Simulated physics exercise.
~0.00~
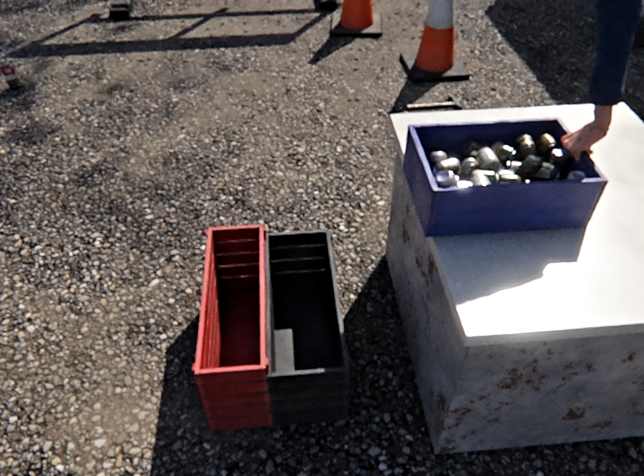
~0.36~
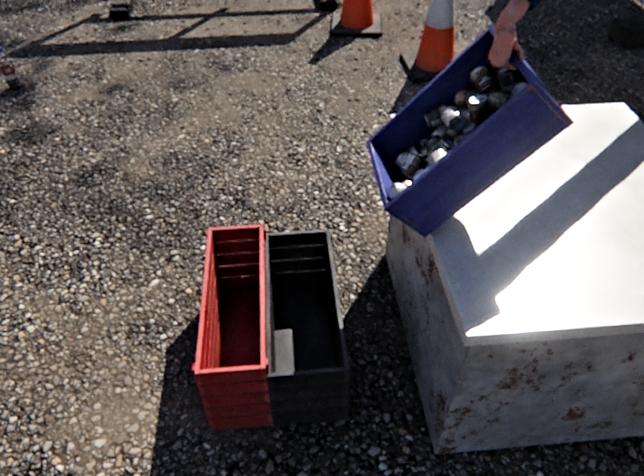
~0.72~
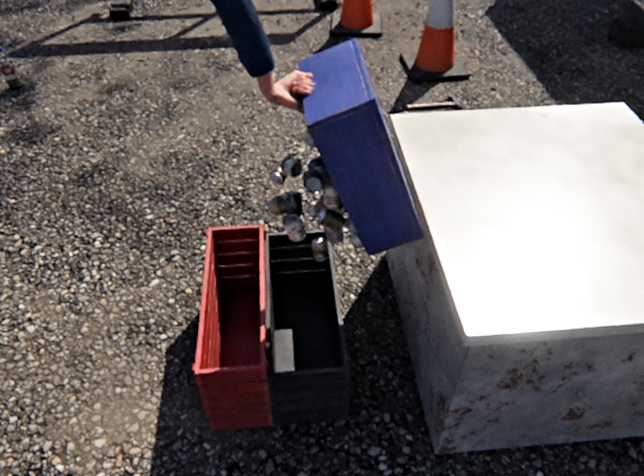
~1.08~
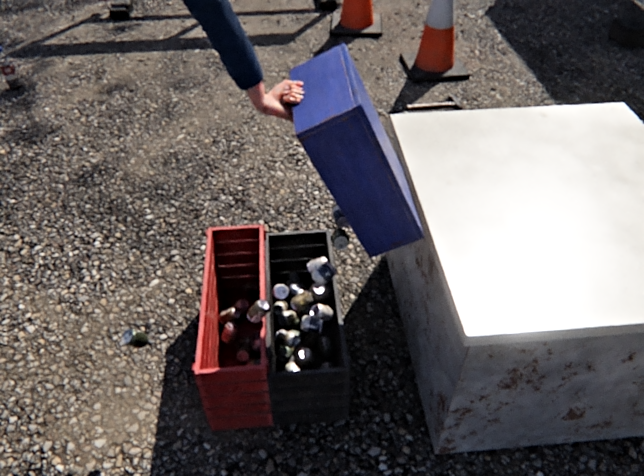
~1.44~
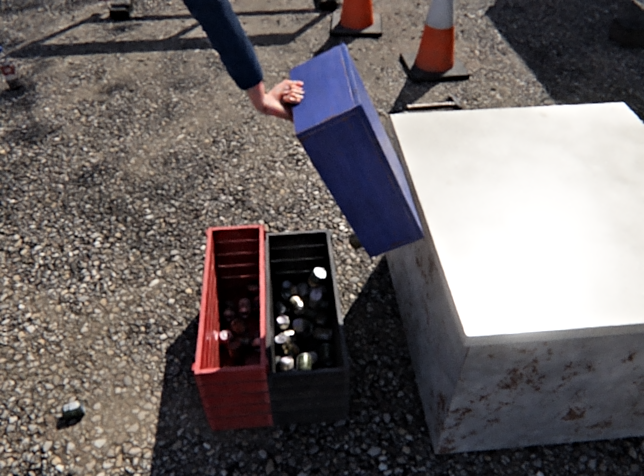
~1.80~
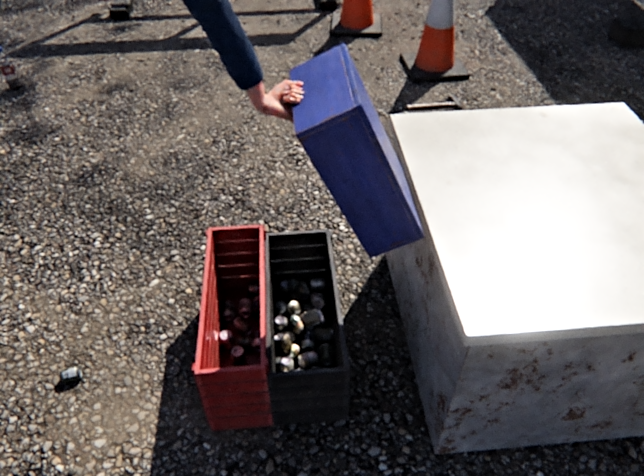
A hand tips small cans from a blue box into black and red containers, with one landing on the ground.
